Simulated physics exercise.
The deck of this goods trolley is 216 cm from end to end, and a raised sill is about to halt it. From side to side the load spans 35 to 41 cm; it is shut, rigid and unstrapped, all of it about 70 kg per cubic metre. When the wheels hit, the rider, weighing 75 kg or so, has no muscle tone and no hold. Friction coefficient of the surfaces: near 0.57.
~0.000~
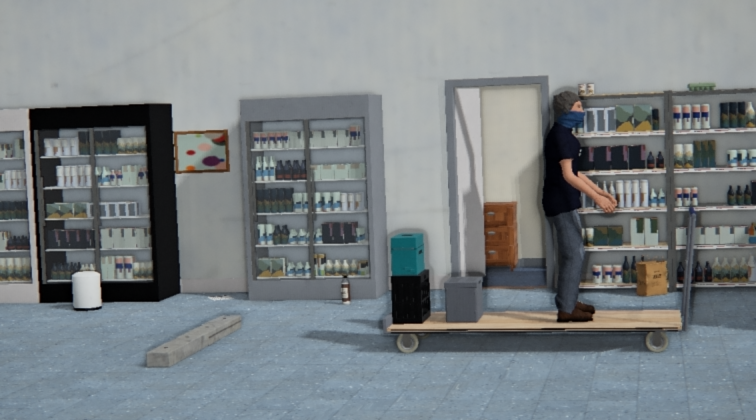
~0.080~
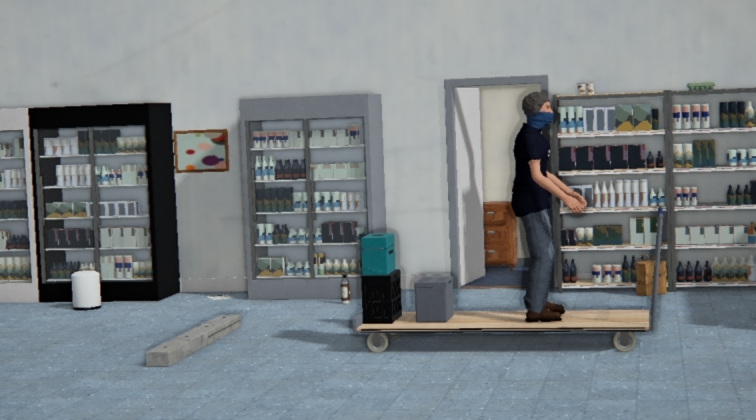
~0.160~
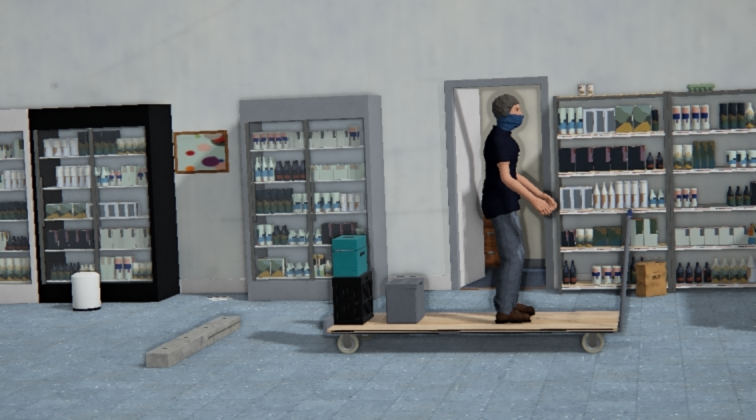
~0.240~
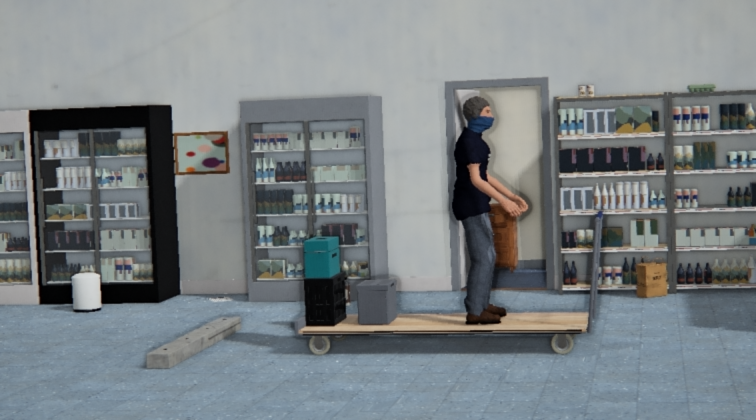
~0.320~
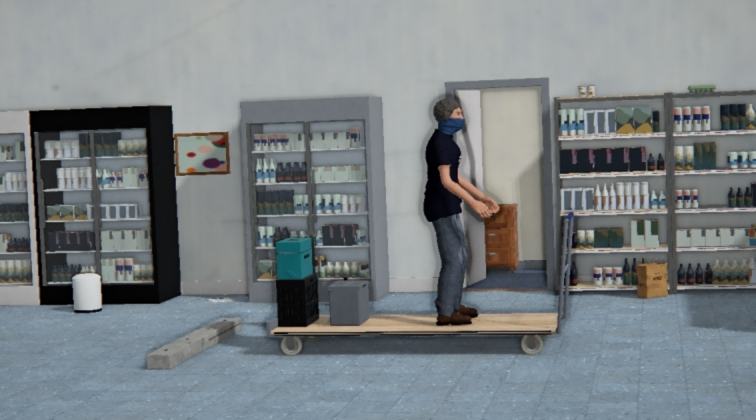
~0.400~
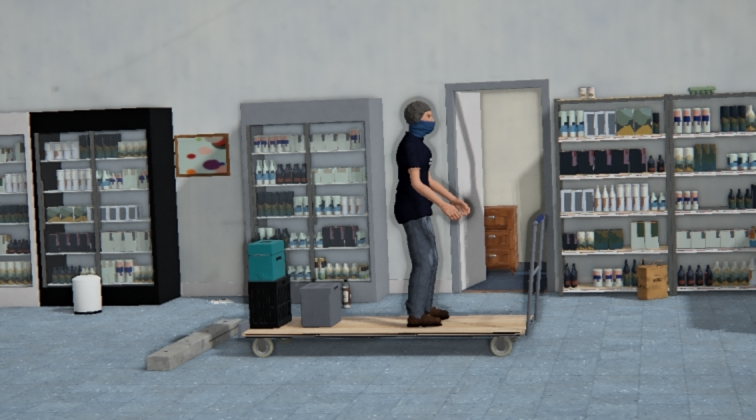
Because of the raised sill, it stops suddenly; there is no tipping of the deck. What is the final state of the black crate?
You'll see it go past the edge.
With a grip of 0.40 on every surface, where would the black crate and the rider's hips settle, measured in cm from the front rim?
In that case black 30 past, hips 80 past.
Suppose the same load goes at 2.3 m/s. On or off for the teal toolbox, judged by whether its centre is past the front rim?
Then the teal one would not stay put.
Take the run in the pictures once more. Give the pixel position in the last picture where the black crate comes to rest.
Near (149, 329).
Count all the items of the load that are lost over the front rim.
I make the total 2.
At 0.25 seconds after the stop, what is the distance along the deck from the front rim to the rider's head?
70 cm behind it.
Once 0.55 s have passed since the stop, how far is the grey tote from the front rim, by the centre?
Behind the rim, near 40 cm.
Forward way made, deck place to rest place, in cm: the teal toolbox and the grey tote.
Forward shift, cm - teal: 190; grey: 40.
After 0.56 s the deck stops.
After 0.81 s the black crate is 7 cm behind the rim, tilted 35°, near (205, 299) in the last picture's view.
After 1.11 s the black crate is 3 cm behind the rim, tilted 65°, near (200, 300) in the last picture's view.
After 1.56 s the black crate is 24 cm past the rim, tilted 155°, near (168, 324) in the last picture's view.
At rest, 4.0 s, past the rim, teal toolbox, black crate and the rider's hips; behind it, grey tote.
